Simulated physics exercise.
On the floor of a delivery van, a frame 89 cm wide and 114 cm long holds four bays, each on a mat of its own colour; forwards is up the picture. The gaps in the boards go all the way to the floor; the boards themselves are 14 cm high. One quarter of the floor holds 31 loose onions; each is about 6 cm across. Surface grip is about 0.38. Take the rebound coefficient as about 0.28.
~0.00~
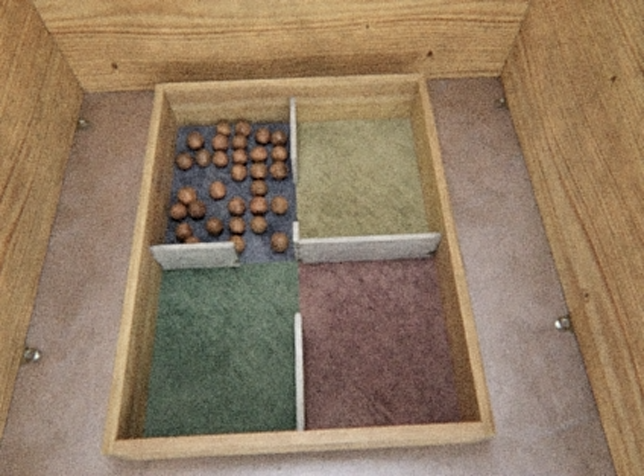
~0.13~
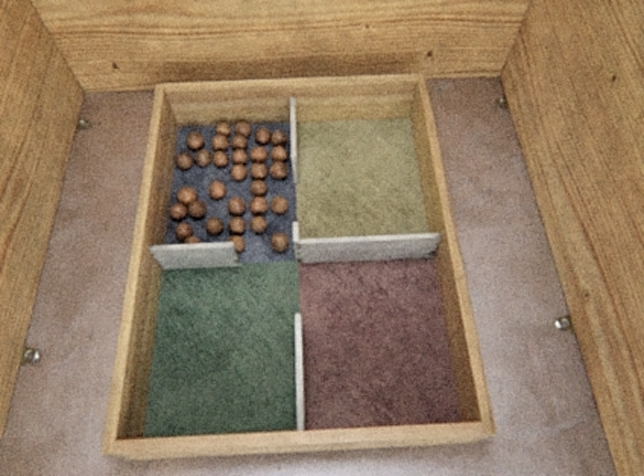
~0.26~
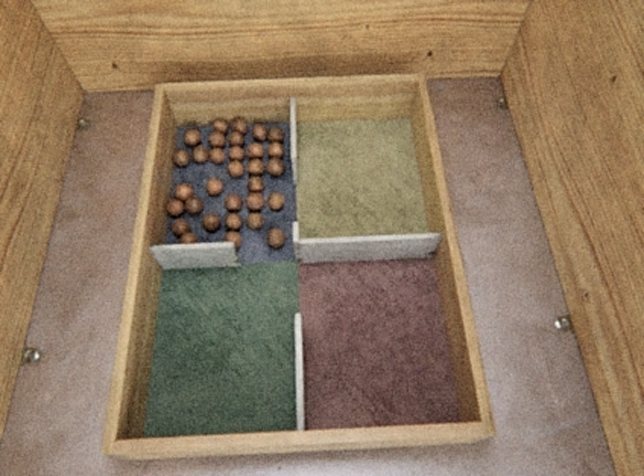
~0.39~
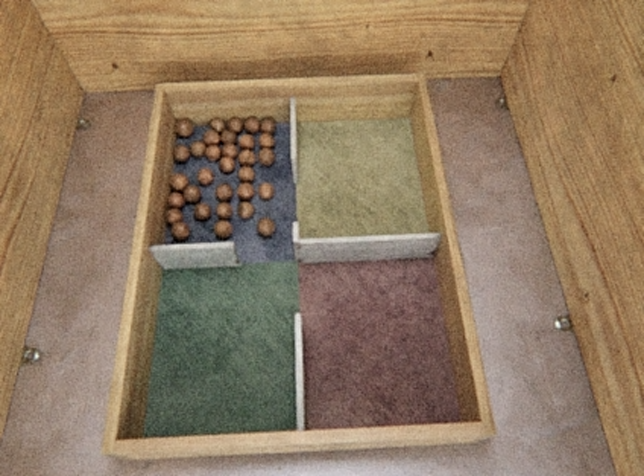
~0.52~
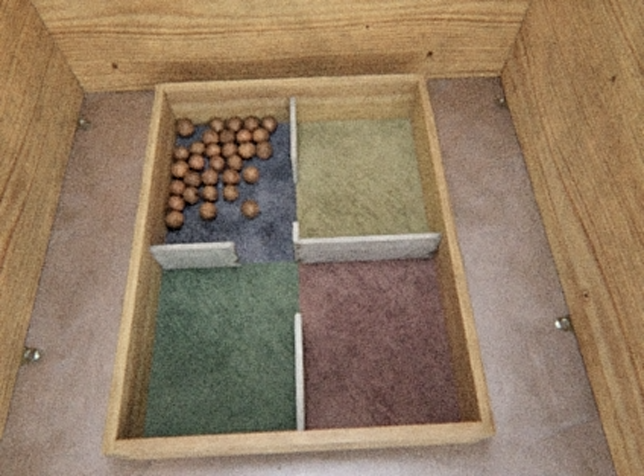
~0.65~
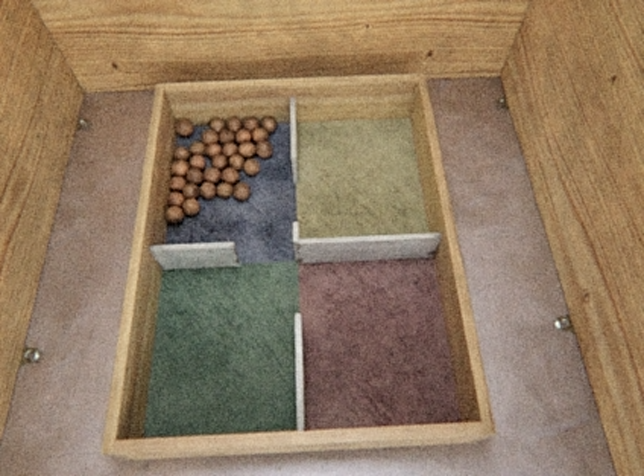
Brown onions scattered across the blue mat at the back left of a divided wooden frame shift slightly left, then roll farther left and forwards, bunching together against the bay's far left corner while the other three mats stay empty.
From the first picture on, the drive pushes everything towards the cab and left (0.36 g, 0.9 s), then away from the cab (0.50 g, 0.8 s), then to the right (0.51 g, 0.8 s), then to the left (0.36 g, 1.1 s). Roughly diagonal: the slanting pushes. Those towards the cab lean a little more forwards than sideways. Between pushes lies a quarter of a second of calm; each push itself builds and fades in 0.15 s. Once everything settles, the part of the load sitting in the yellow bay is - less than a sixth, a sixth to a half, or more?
It is a sixth to a half.
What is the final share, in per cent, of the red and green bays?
The red bay holds 0 per cent and the green bay 20 per cent.
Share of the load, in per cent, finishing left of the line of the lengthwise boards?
Some 60 %.
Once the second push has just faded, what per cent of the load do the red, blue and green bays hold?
At that point the shares are red 0, blue 70 and green 20 per cent.
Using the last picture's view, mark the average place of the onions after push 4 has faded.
On average, close to pixel (232, 221).
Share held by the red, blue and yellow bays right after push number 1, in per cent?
The split is red 0, blue 100, yellow 0 percent.
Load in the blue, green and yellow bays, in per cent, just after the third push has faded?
The load sits as blue 20 per cent, green 10 per cent and yellow 60 per cent.
After push 1 (1.14 s), 31 in the blue bay.
After push 2 (2.19 s), 21 in the blue bay, 7 in the green bay and 3 in the yellow bay.
After push 3 (3.24 s), 4 in the red bay, 5 in the blue bay, 4 in the green bay and 18 in the yellow bay.
After push 4 (4.59 s), 1 in the red bay, 13 in the blue bay, 7 in the green bay and 10 in the yellow bay.
Final count (at 5.20 s), 1 in the red bay, 13 in the blue bay, 7 in the green bay and 10 in the yellow bay. Asked share, 10 of 31, 32 per cent.
